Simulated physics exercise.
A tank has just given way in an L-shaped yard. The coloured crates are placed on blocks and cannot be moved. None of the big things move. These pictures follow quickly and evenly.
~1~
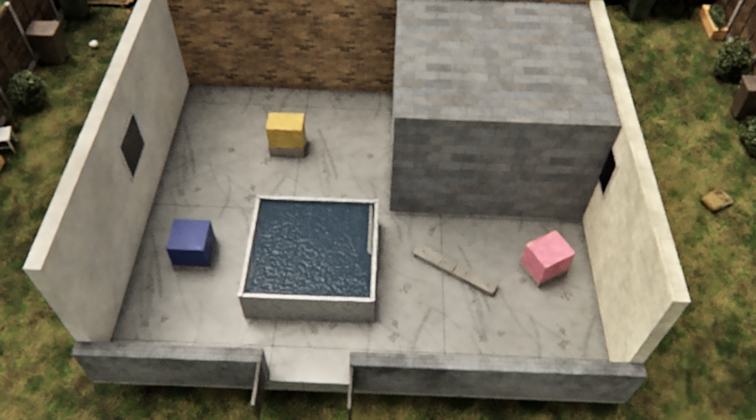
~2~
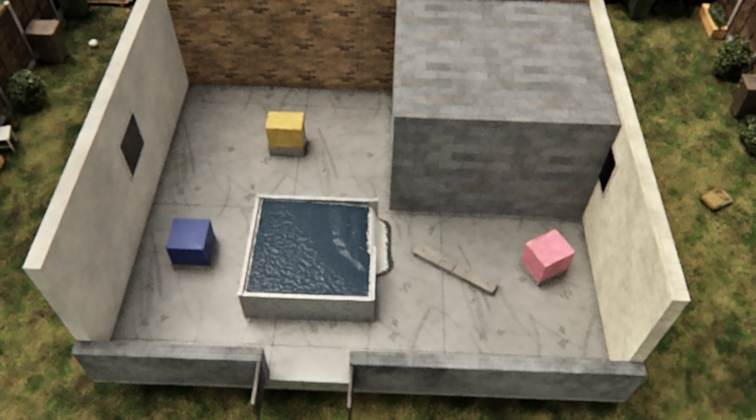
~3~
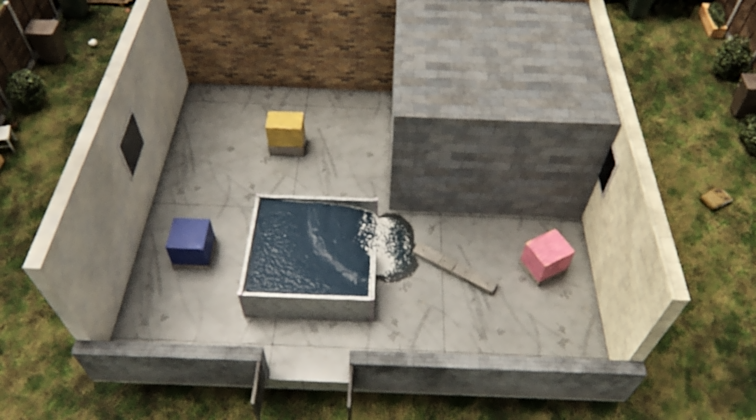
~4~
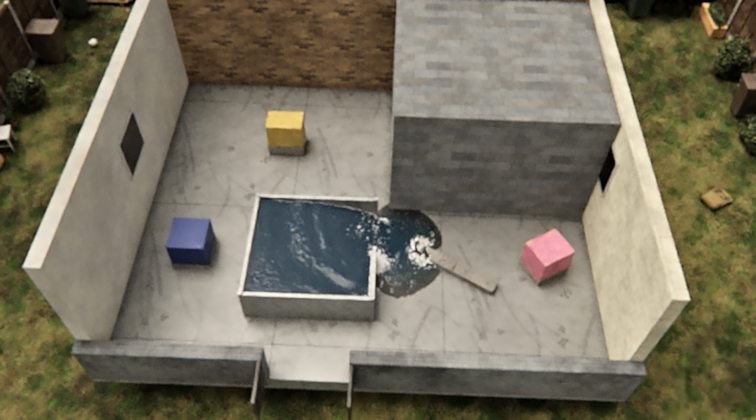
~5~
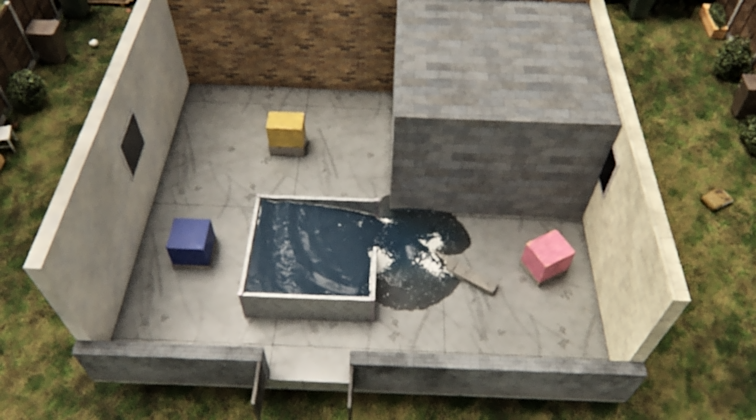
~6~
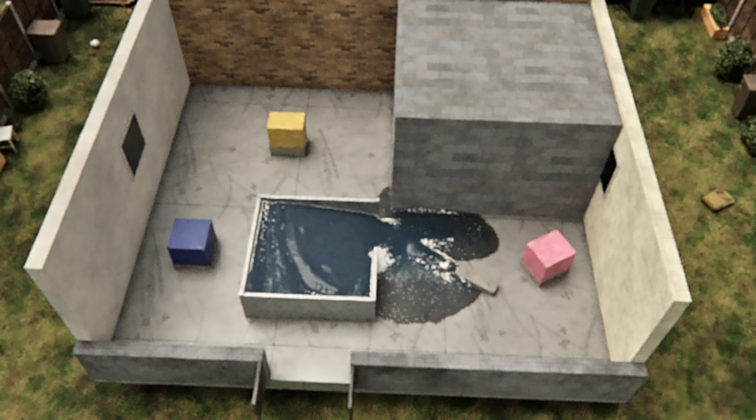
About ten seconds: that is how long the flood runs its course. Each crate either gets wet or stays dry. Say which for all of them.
The pink crate gets wet; the yellow crate stays dry; the blue crate stays dry.
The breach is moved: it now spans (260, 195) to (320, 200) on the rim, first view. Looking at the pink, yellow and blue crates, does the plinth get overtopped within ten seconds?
Then: The pink crate remains dry; the yellow crate gets wet; the blue crate ends up wet.
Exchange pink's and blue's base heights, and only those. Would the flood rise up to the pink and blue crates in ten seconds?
After the trade the pink crate is inundated, and the blue crate is left untouched.
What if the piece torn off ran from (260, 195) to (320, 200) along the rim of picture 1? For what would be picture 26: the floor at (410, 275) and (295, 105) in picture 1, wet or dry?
Taking the two spots in turn: Parched and swamped.
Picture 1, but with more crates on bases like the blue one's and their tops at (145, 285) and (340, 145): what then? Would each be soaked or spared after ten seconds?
Becomes wet, is left dry.
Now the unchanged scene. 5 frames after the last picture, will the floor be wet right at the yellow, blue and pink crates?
Looking at yellow, I'd say stays dry, at blue stays dry, and at pink got wet.
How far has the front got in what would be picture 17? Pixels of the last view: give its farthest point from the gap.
Farthest reach: (613, 381).
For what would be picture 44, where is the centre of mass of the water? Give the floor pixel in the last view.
Somewhere around (441, 286) in the last view.
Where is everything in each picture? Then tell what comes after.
The first frame shows the tank at (313, 248) is whole and still.
In the second frame, the front is at (383, 272), out from the gap at (374, 240).
In the third frame, water pours out at (374, 240) and has run to (411, 268).
In the fourth frame, the front is at (437, 269), out from the gap at (374, 240).
In the fifth frame, the front is at (463, 235), out from the gap at (374, 241).
In the sixth frame, water pours out at (375, 241) and has run to (491, 234).
A moment on, water covers 20 % of the floor; the pink crate water round its plinth, the yellow crate not reached, the blue crate not reached.
Next, water covers 30 % of the floor; the pink crate water round its plinth, the yellow crate not reached, the blue crate not reached.
Then, water covers 30 % of the floor; the pink crate water round its plinth, the yellow crate not reached, the blue crate not reached.
Later, water covers 45 % of the floor; the pink crate water round its plinth, the yellow crate not reached, the blue crate not reached.
In the end, water covers 60 % of the floor; the pink crate was topped, the yellow crate stayed above the water, the blue crate stayed above the water.
